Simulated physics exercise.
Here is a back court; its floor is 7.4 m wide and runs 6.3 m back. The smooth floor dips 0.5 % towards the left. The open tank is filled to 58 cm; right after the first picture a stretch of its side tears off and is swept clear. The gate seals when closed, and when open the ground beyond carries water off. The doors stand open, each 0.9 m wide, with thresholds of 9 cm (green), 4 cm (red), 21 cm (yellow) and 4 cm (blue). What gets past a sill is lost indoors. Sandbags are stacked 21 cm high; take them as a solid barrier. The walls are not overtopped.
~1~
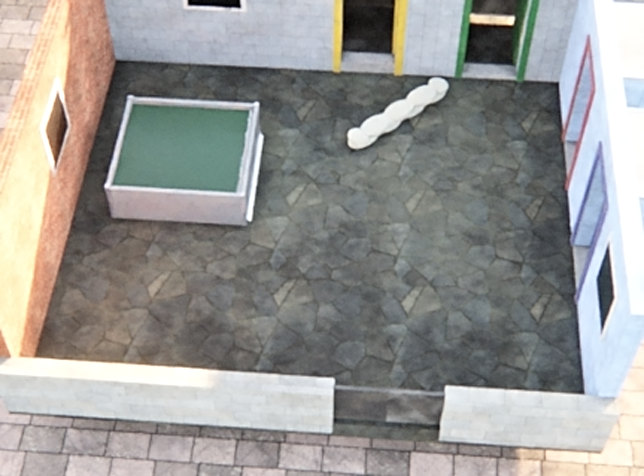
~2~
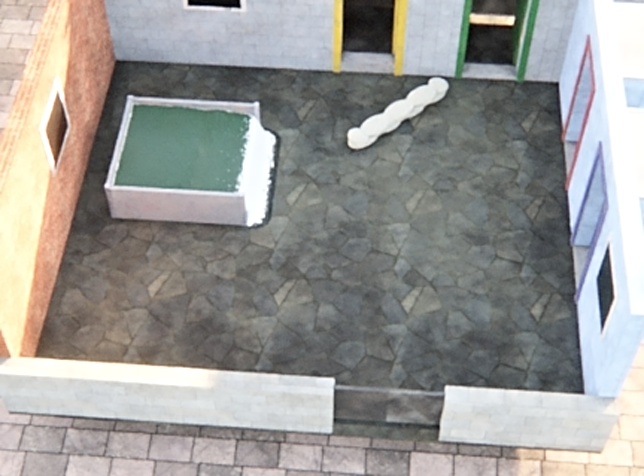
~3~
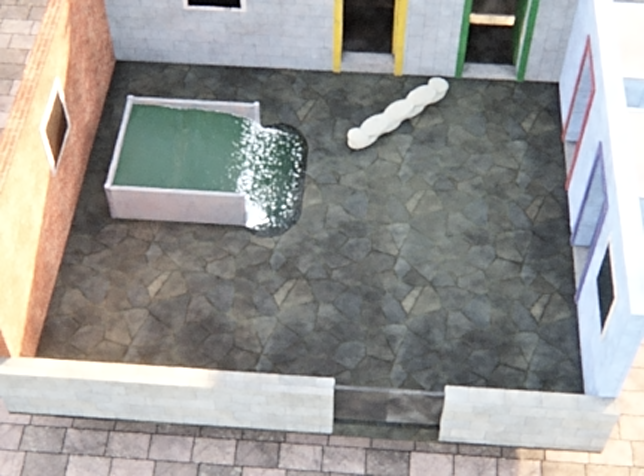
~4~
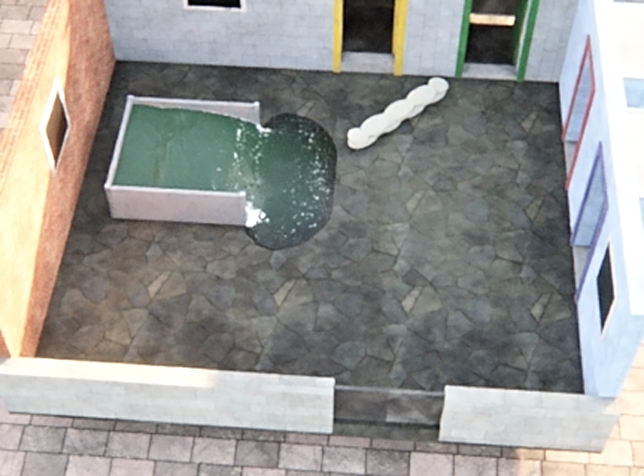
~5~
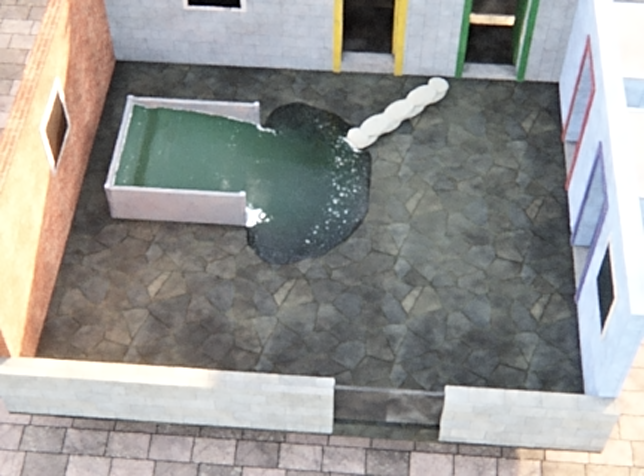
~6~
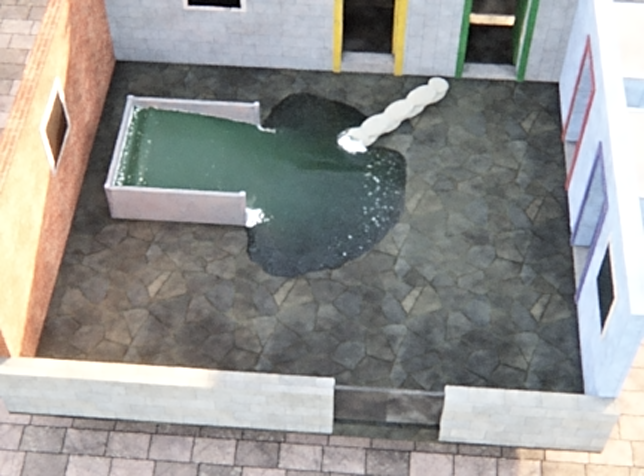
A walled courtyard with a dark stone-paved floor is seen from high above, with an orange brick wall on the left and pale walls elsewhere. A pale-rimmed tank of green water stands at the upper left, and a white twisted barrier lies near yellow- and green-framed doorways at the back. The tank's right side gives way and foaming water pours out, spreading rightward in a dark rounded pool that reaches the barrier's near end, while the camera stays still.
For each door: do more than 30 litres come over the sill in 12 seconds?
The water let in: At the green door it does not reach the limit; at the red door it exceeds the limit; at the yellow door it keeps below the limit; at the blue door it passes the limit.
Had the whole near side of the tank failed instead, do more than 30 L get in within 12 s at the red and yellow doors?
Against that limit: Red below, yellow not over.
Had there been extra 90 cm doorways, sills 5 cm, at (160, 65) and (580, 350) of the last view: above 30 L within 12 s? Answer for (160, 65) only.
There: Below.
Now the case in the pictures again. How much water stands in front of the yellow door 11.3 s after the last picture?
Some 2.5 cm.
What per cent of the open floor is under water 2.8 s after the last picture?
About 60 per cent.
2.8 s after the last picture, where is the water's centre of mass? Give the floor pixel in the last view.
Around (390, 195).
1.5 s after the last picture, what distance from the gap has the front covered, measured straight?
Roughly 5.2 m.
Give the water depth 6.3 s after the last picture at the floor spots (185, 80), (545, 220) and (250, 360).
Roughly 2, 5 and 4 cm, in turn.
Then, 0.7 s after the last picture water covers 30 % of the floor and is deepest (30 cm) near (346, 144); green door not reached, red door not reached, yellow door not reached, blue door not reached.
Then, 1.5 s after the last picture water covers 45 % of the floor and is deepest (26 cm) near (346, 144); green door 3 cm at the sill, 0 L in, red door 6 cm at the sill, 17 L in, yellow door 16 cm at the sill, 0 L in, blue door 8 cm at the sill, 2 L in.
Then, 2.8 s after the last picture water covers 60 % of the floor and is deepest (24 cm) near (587, 423); green door 3 cm at the sill, 0 L in, red door 12 cm at the sill, 82 L in, yellow door 15 cm at the sill, 1 L in, blue door 14 cm at the sill, 80 L in.
Then, 6.3 s after the last picture water covers 75 % of the floor and is deepest (8 cm) near (564, 297); green door 6 cm at the sill, 1 L in, red door 4 cm at the sill, 130 L in, yellow door 6 cm at the sill, 1 L in, blue door 6 cm at the sill, 144 L in.
Then, 11.3 s after the last picture water covers 95 % of the floor and is deepest (9 cm) near (86, 311); green door 3 cm at the sill, 1 L in, red door 3 cm at the sill, 130 L in, yellow door 3 cm at the sill, 1 L in, blue door 3 cm at the sill, 151 L in.
